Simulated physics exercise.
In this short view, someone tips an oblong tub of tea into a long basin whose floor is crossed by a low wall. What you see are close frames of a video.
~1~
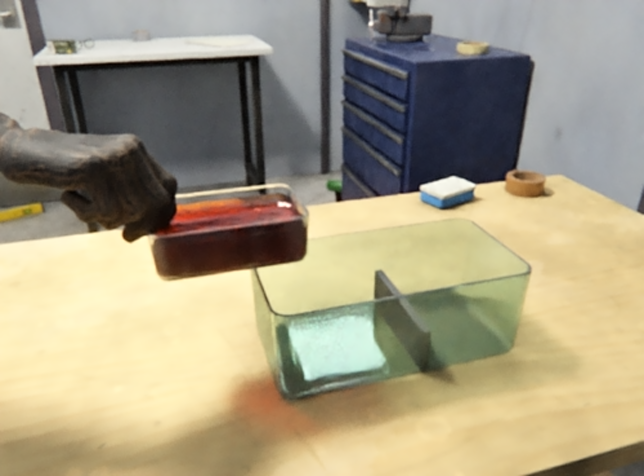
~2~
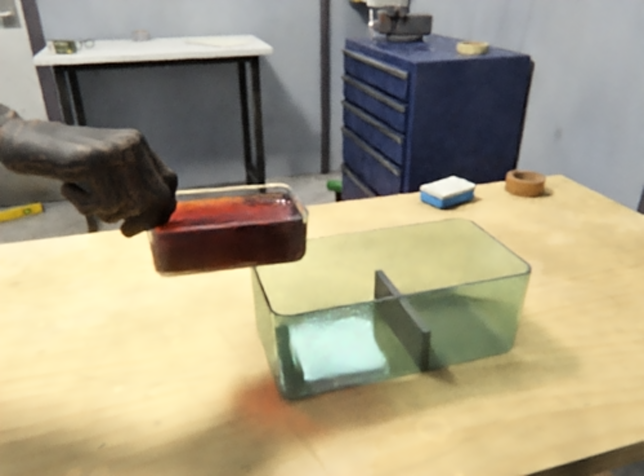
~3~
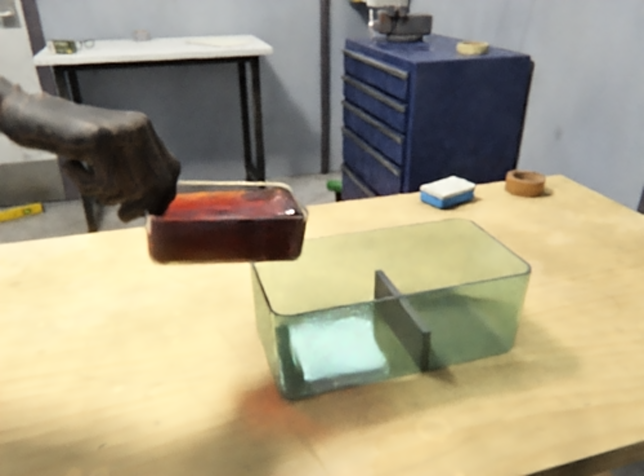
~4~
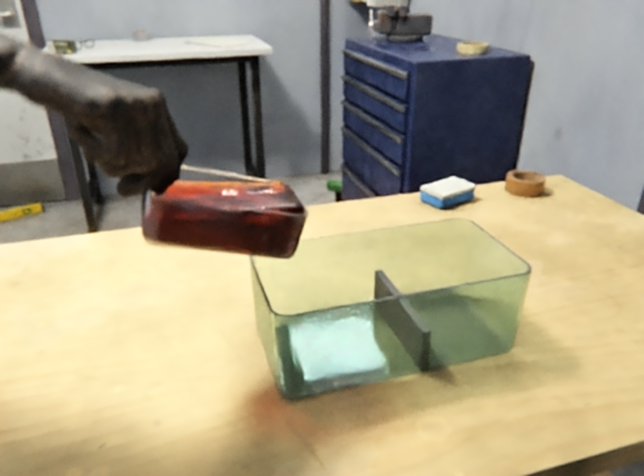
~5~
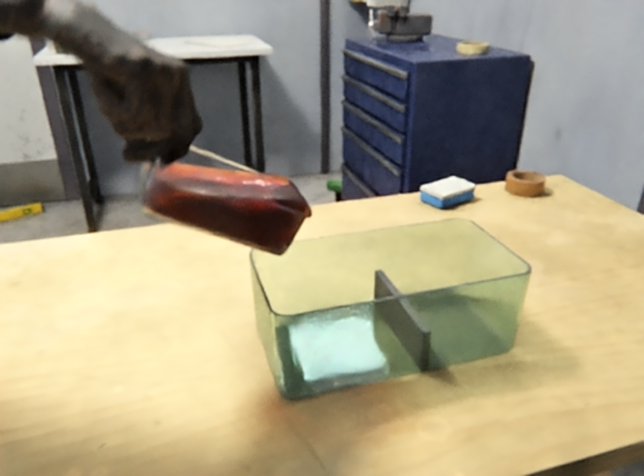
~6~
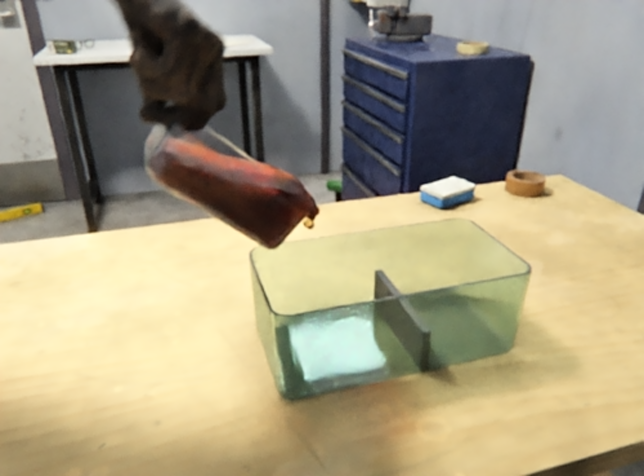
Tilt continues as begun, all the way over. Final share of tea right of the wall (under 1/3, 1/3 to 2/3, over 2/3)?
Lower than a third.
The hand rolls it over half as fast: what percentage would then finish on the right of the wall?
Roughly 20 in a hundred.
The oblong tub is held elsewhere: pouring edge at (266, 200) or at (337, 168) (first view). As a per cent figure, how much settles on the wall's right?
Close to 5 % for the first start and close to 60 % for the second.
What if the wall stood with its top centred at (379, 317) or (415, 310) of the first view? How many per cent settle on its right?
The first position gives around 50 percent, the second around 15 percent.
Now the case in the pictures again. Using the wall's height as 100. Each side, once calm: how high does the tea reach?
On the left 30 %, on the right 10 %.
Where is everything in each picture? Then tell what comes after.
It leans 0°; its right rim is at (299, 201); the tea meets the walls at (151, 222) and (296, 205); the long basin's rim runs from (259, 281) to (499, 243); the wall's top is at (400, 298), in the first frame.
It leans 2°; its right rim is at (299, 201); the tea meets the walls at (150, 220) and (295, 203), in the second frame.
It leans 7°; its right rim is at (299, 201); the tea meets the walls at (148, 212) and (295, 198), in the third frame.
It leans 16°; its right rim is at (298, 201); the tea meets the walls at (146, 196) and (298, 196); 2 per cent is over the edge, in the fourth frame.
It leans 27°; its right rim is at (298, 201); the tea meets the walls at (145, 173) and (283, 188); 5 per cent is over the edge, in the fifth frame.
It leans 41°; its right rim is at (297, 201); the tea meets the walls at (149, 145) and (268, 174); 11 per cent is over the edge, in the sixth frame.
A moment on, the oblong tub is tipped right over and 11 per cent is still to pour, 28 is left of the wall and 0 right of it.
Next, the oblong tub is tipped right over and 0 per cent is still to pour, 81 is left of the wall and 15 right of it.
Then the oblong tub is tipped right over and 0 per cent is still to pour, 70 is left of the wall and 12 right of it.
Later the oblong tub is tipped right over and 0 per cent is still to pour, 76 is left of the wall and 13 right of it.
At rest 76 per cent lies left of the wall, 13 right of it and 10 outside.
